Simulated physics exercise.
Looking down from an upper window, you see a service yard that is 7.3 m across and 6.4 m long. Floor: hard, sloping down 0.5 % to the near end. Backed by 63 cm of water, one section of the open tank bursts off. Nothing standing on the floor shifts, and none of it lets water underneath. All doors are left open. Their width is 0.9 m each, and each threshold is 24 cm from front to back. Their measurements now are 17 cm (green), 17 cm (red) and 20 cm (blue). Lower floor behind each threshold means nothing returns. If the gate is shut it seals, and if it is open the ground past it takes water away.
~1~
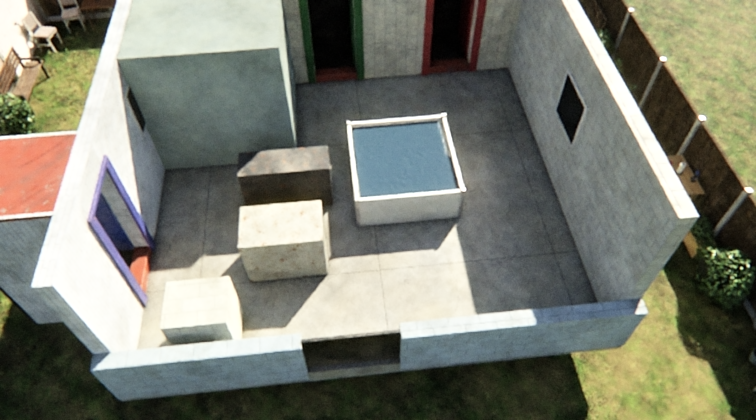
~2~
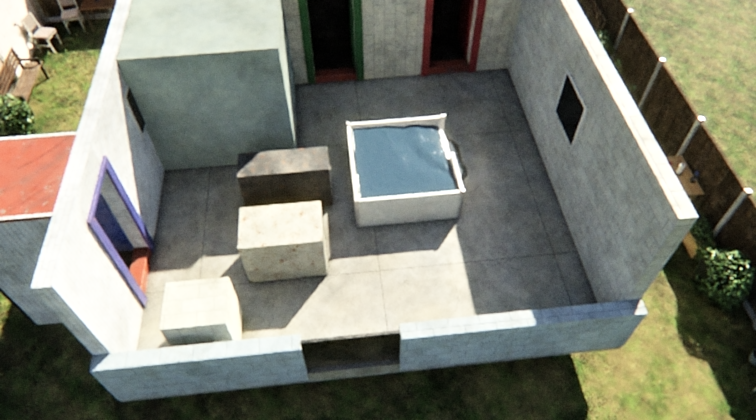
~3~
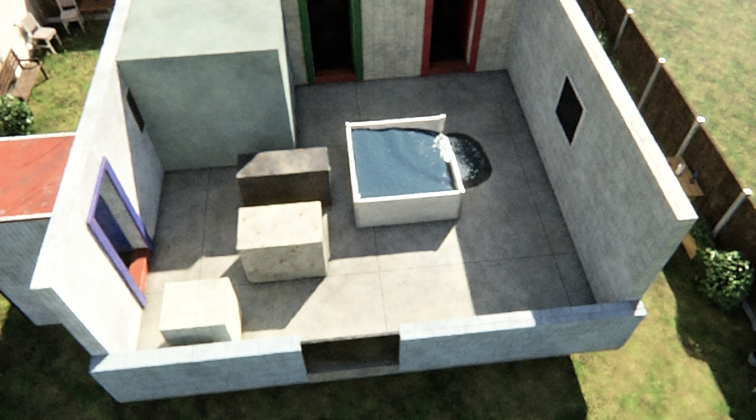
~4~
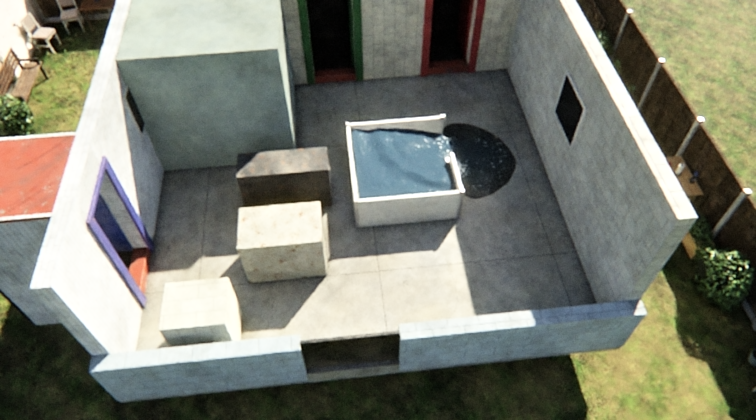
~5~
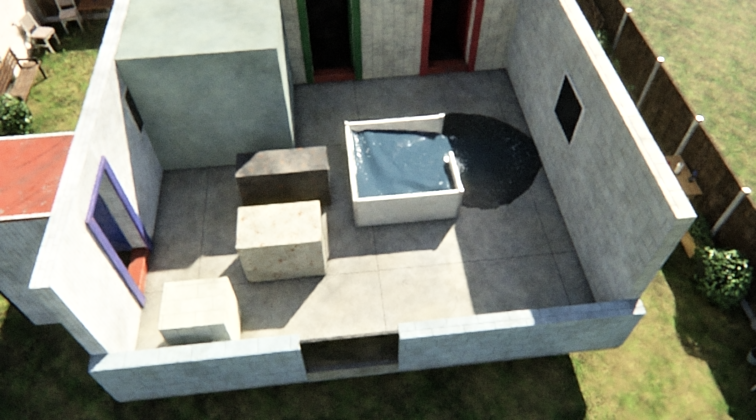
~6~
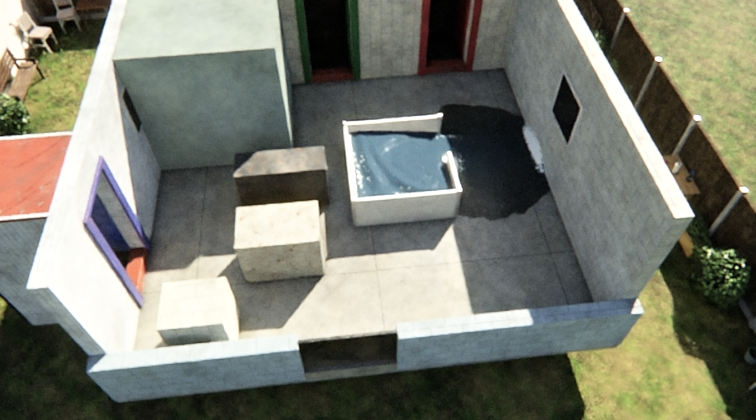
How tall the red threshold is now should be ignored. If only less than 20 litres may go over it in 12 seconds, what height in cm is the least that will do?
It needs to be about 10 cm high.
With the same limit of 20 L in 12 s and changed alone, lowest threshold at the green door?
I'd raise green to close to 6.0 cm.
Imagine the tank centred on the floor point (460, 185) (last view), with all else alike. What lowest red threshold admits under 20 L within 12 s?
Some 14.0 cm.
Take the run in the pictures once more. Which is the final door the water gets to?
Door: Blue.
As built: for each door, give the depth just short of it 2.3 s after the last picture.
Depth at green 2 cm, at red 15 cm, at blue 0 cm.
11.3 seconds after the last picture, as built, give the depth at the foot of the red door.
About 4.0 cm.
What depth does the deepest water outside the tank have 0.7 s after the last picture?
About 34 cm.
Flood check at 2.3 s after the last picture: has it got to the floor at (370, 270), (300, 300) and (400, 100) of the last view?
Taking them in turn, I'd call them spared by the flood, spared by the flood and touched by the flood.
Then, 0.7 s after the last picture water covers 15 % of the floor, deepest (34 cm) near (532, 152); it has not reached the red door.
Then, 2.3 s after the last picture water covers 35 % of the floor, deepest (27 cm) near (493, 71); 15 cm at the red door, 0 litres in over its 17 cm threshold.
Then, 11.3 s after the last picture water covers 95 % of the floor, deepest (10 cm) near (382, 350); 4 cm at the red door, 1 litre in over its 17 cm threshold.
At the red door as built, the water peaked near 15 cm, 2.3 s after the last picture.
With a threshold of 8 cm, 39 litres would have come in within the 12 s; with 11 cm, 14 litres. So under 20 litres takes about 10 cm.
